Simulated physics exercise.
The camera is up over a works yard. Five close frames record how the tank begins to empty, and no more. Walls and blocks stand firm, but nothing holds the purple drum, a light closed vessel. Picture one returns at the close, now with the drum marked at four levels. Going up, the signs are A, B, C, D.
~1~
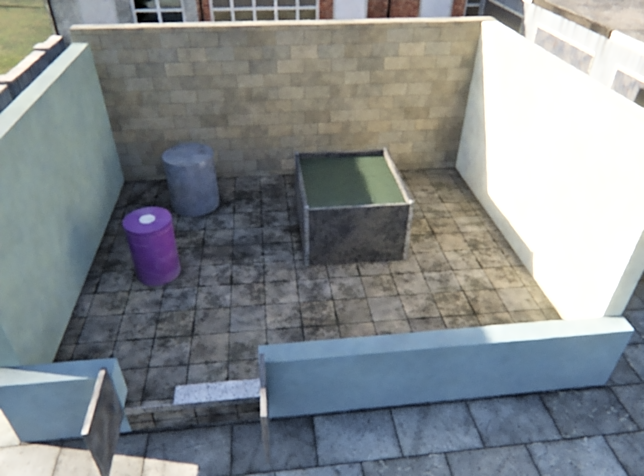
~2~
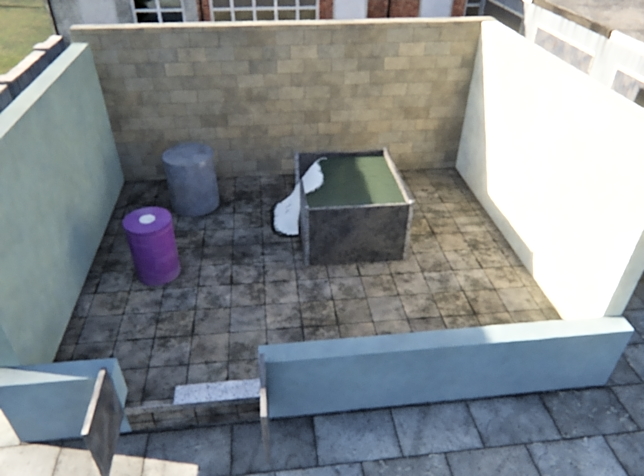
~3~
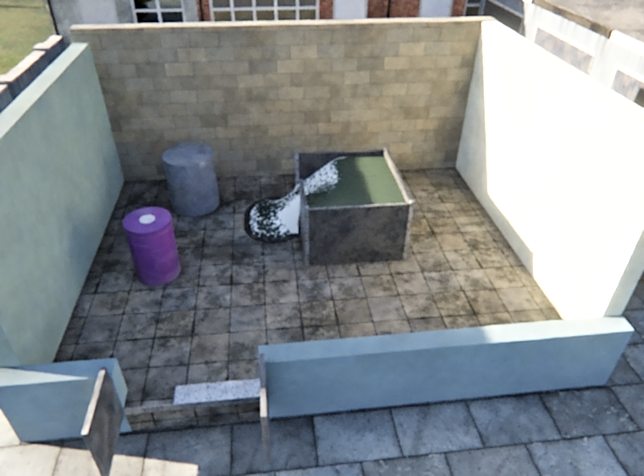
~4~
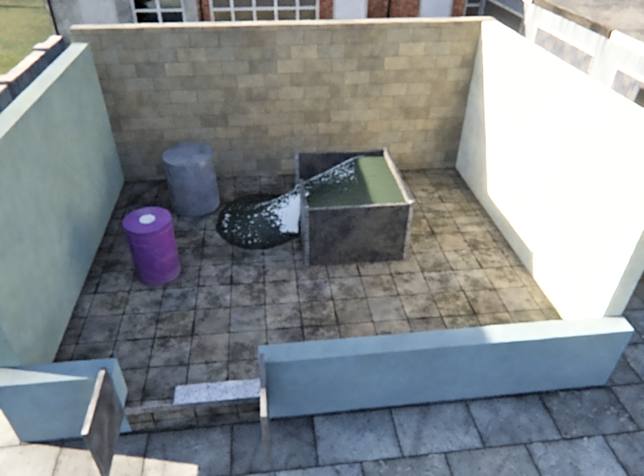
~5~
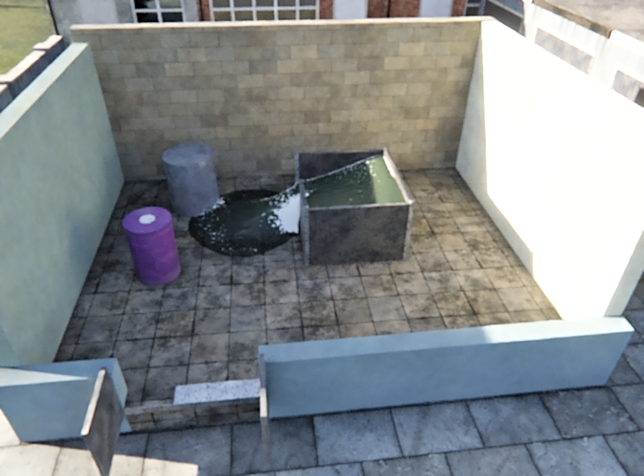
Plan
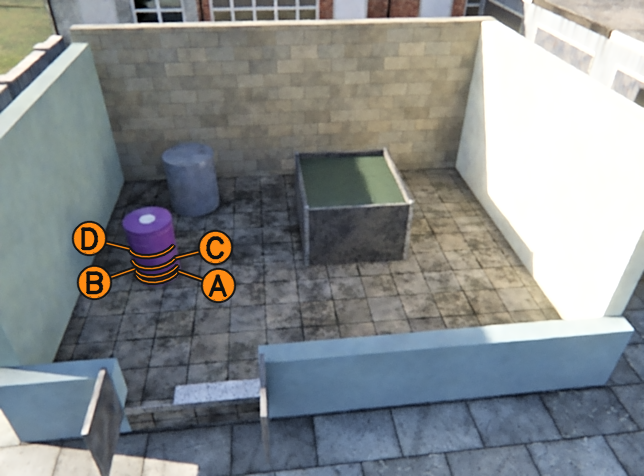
Dark green water pouring from the left side of a square tank and spreading across a walled yard's paving beside two drums.
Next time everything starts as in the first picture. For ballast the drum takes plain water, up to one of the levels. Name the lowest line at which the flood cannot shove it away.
Level C just does it.
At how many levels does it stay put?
Two.
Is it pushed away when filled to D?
No, not at all.
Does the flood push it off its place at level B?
Yes.
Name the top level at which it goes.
The answer is B.
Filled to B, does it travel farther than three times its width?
No, it does not.
In orange, A at (155, 282); B at (153, 276); C at (151, 268); D at (148, 256); from the bottom up A, B, C, D.
For level A, it is pushed about 4 times its own width away.
For level B, it is pushed about its own width away.
For level C, it does not move.
For level D, it does not move.
